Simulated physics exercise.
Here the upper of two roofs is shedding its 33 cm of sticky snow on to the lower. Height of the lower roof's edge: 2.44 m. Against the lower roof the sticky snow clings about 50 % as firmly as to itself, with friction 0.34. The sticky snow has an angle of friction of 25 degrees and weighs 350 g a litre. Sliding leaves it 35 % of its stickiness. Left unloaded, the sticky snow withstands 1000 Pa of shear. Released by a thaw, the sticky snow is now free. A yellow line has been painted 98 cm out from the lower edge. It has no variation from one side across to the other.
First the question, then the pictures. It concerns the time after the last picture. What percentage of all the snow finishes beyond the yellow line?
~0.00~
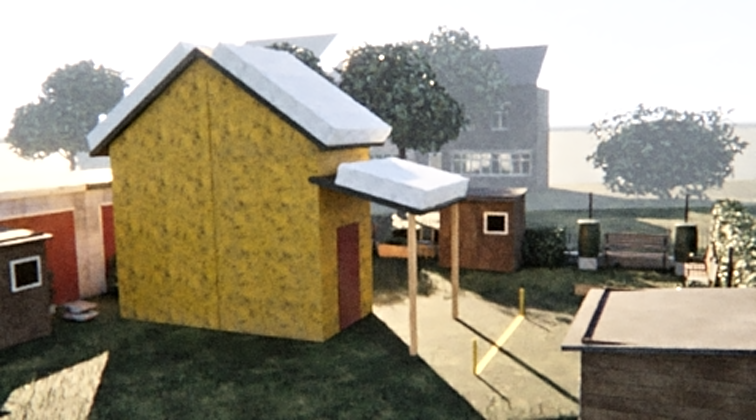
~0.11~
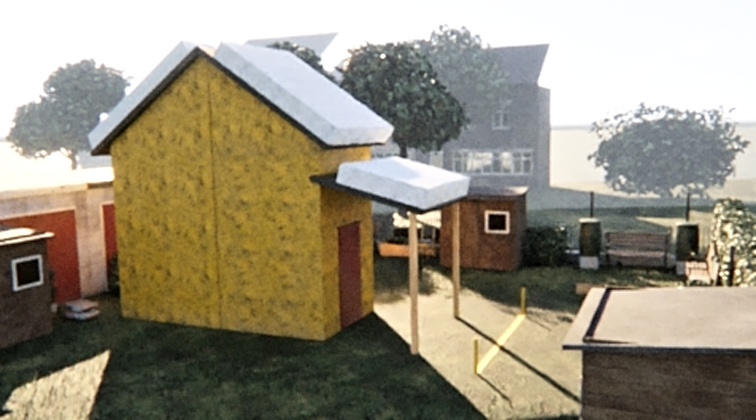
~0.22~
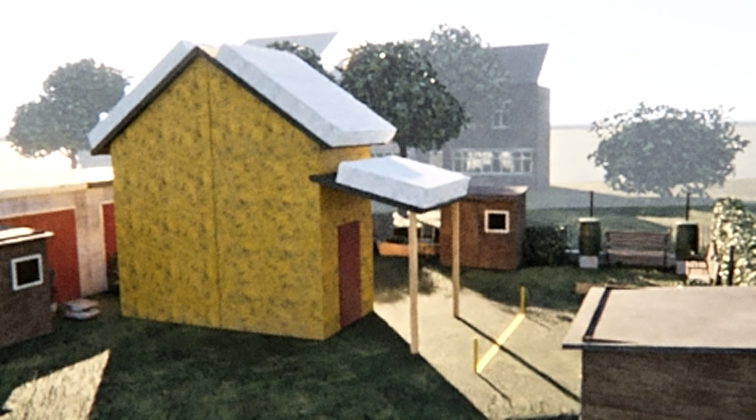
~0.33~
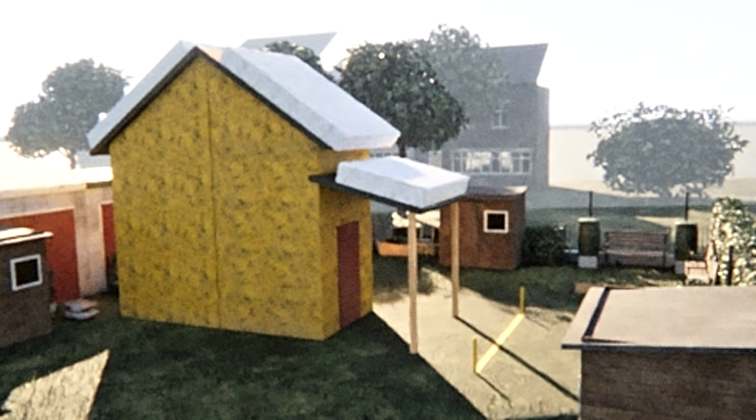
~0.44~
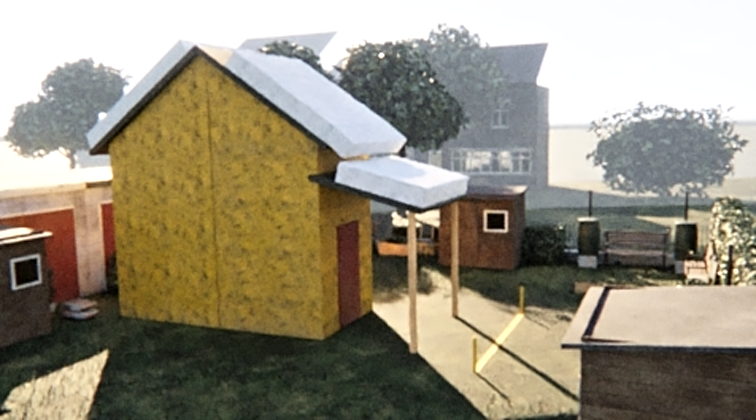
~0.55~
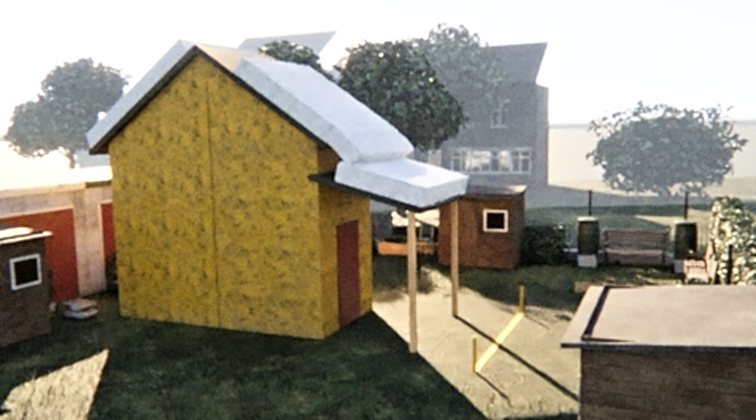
About 34 %.
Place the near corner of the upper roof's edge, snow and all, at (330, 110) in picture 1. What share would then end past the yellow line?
In that case some 60 per cent.
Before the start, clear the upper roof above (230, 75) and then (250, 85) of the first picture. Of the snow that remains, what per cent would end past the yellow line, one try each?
Respectively 16 % and 4 %.
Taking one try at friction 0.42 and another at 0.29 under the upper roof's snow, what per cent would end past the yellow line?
Respectively 1 percent and 20 percent.
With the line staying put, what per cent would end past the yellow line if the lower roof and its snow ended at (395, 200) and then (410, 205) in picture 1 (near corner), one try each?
I'd expect around 45 percent the first time and around 40 percent the second.
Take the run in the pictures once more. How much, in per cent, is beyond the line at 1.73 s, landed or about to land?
Close to 5 per cent.
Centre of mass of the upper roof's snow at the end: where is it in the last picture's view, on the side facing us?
Approximately at pixel (451, 261).
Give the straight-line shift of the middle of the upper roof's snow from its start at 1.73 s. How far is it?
It has shifted some 3.2 m.
After 1.09 s, none is below the lower edge and 0 % is past the line.
After 1.73 s, 18 % is below the lower edge and 5 % is past the line.
After 2.36 s, 52 % is below the lower edge and 30 % is past the line.
After 3.00 s, 54 % is below the lower edge and 34 % is past the line.
After 3.70 s, at the end, 54 % is below the lower edge and 34 % is past the line.
